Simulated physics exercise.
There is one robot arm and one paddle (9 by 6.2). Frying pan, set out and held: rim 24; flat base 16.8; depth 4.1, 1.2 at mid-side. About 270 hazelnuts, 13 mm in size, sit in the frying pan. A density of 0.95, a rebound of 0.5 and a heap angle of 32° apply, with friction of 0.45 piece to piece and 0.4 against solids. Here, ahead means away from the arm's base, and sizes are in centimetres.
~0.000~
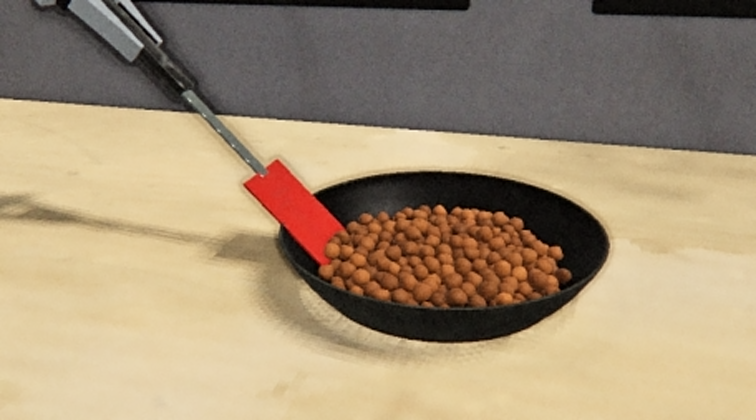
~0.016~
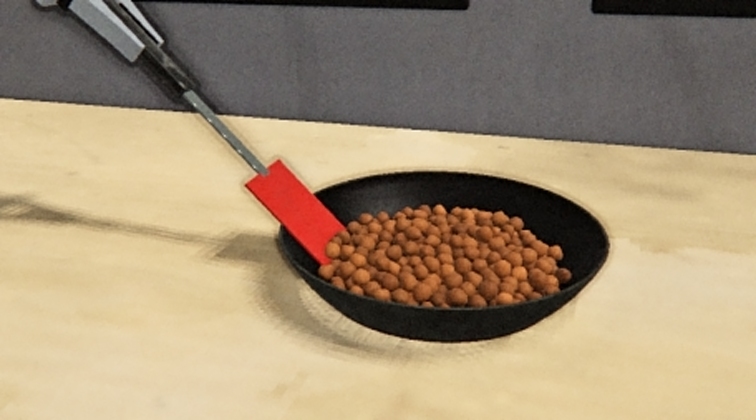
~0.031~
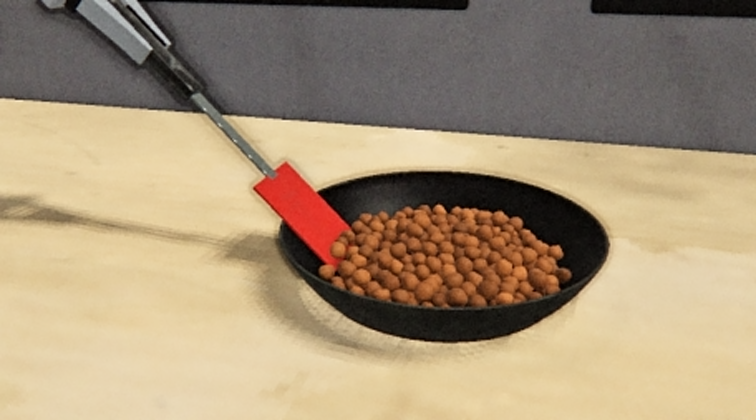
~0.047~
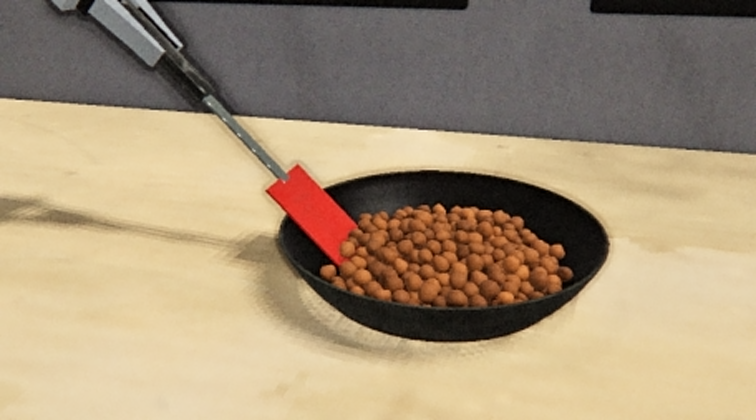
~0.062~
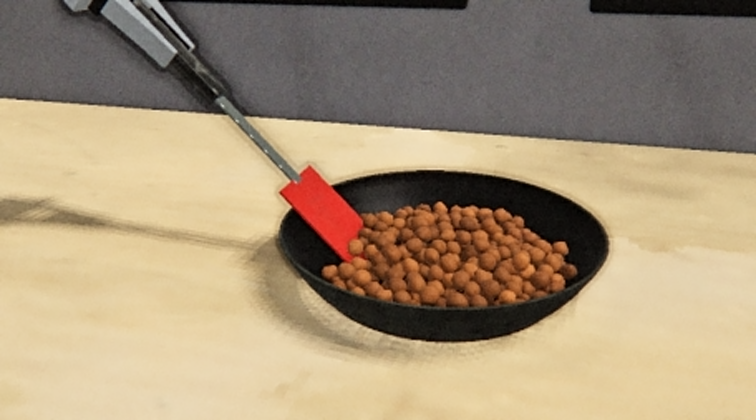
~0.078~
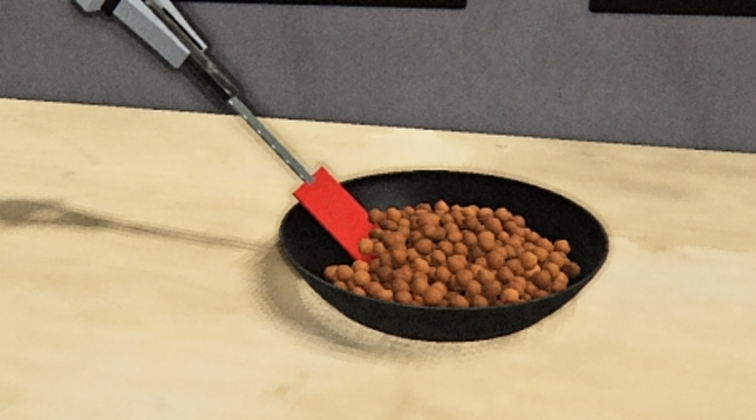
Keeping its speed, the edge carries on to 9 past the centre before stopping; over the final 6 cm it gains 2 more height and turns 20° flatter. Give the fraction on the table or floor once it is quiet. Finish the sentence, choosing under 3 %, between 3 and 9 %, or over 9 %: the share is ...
The share is over 9 %.
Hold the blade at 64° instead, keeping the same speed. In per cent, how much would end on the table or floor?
Some 20 in a hundred.
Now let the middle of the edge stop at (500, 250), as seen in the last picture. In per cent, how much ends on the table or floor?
Estimate: Approx. 0 %.
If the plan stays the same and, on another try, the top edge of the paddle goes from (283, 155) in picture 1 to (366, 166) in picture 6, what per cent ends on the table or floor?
Roughly 25 percent ends up there.
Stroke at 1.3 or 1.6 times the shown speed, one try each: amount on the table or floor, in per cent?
The two tries give about 20 and 30 in a hundred.
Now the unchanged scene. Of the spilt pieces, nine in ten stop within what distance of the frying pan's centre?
30 cm.
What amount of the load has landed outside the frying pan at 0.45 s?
Close to 15 per cent of the load.
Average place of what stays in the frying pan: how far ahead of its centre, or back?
I'd put it at roughly 3.0 cm toward the front.
After 0.15 s, sloping 45°, highest piece 4 above the table; 270 in the frying pan.
After 0.21 s, sloping 38°, highest piece 5 above the table; 270 in the frying pan.
After 0.45 s, sloping 25°, highest piece 6 above the table; 227 in the frying pan, 40 on the table or floor, 3 on the blade or in flight.
After 1.50 s, sloping 25°, highest piece 5 above the table; 226 in the frying pan, 44 on the table or floor.
In the end, 226 in the frying pan, 44 on the table or floor. That is 16 % on the table or floor.
